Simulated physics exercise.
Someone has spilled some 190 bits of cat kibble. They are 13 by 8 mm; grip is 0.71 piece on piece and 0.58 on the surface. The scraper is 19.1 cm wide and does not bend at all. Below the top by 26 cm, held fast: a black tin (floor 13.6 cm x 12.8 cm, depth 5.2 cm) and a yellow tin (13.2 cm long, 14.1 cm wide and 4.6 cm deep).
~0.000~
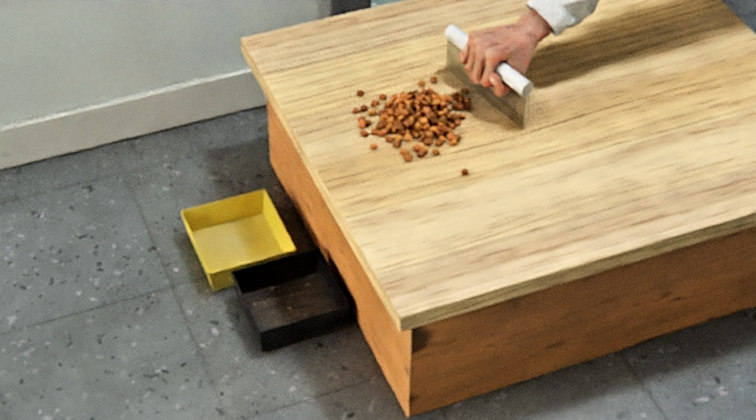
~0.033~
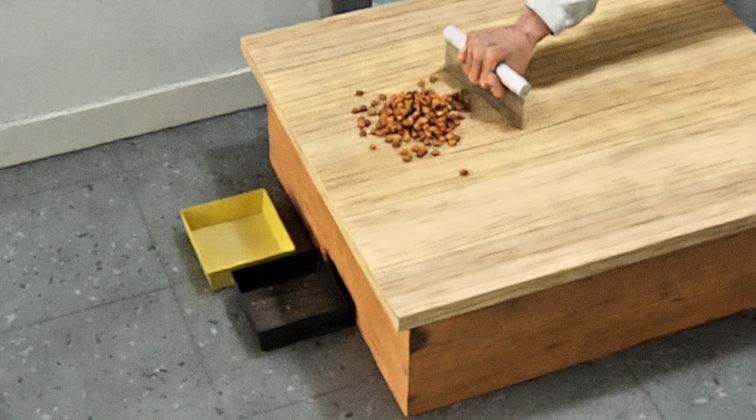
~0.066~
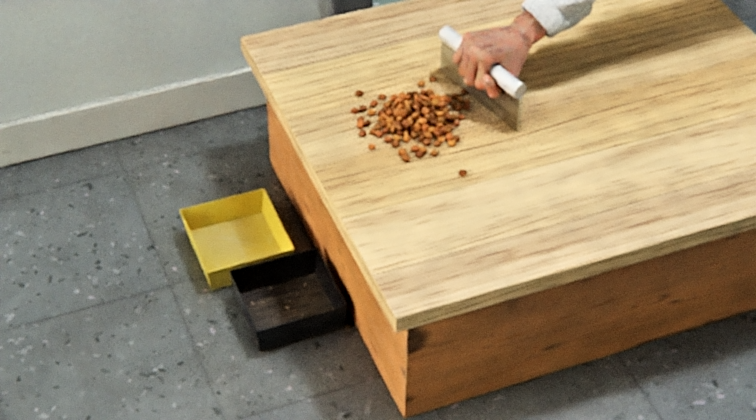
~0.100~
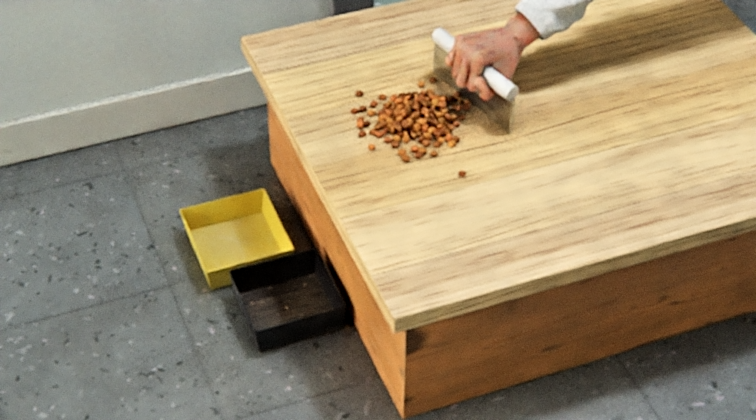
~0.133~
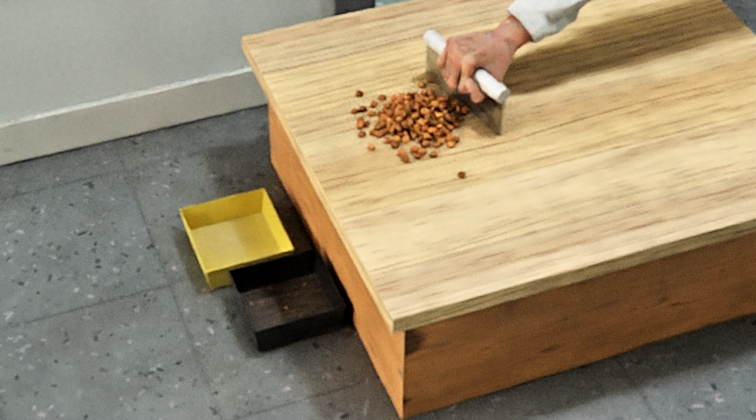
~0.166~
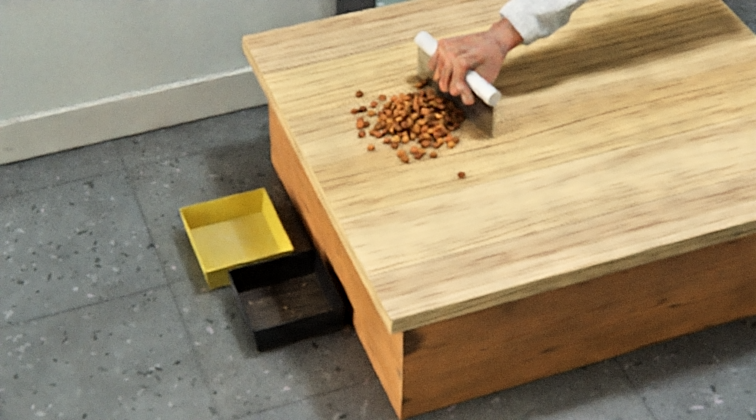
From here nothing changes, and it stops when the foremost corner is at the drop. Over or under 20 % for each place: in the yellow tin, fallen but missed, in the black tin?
Yellow tin - over; missed - under; black tin - under.
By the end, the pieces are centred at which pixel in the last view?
Close to (282, 273).
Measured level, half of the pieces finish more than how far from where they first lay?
I'd guess near 24 cm, give or take.
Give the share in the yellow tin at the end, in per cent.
Estimated share: Close to 40 %.
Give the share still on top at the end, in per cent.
Around 40 in a hundred.
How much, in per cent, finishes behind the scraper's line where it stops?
I'd say some 15 per cent.
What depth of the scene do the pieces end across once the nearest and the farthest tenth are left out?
Roughly 18 cm from front to back.
Then, at 0.44 s, scraper 17 cm from its start, spill 16 cm wide; still on top 100 %.
Then, at 0.72 s, scraper 28 cm from its start, spill 18 cm wide; off the edge, not caught 20 %, still on top 80 %.
Then, at 0.95 s, scraper 28 cm from its start, spill 19 cm wide; black tin 15 %, yellow tin 35 %, off the edge, not caught 5 %, still on top 45 %.
At rest (1.9 s), black tin 15 %, yellow tin 40 %, fallen but missed 5 %, still on top 40 %.
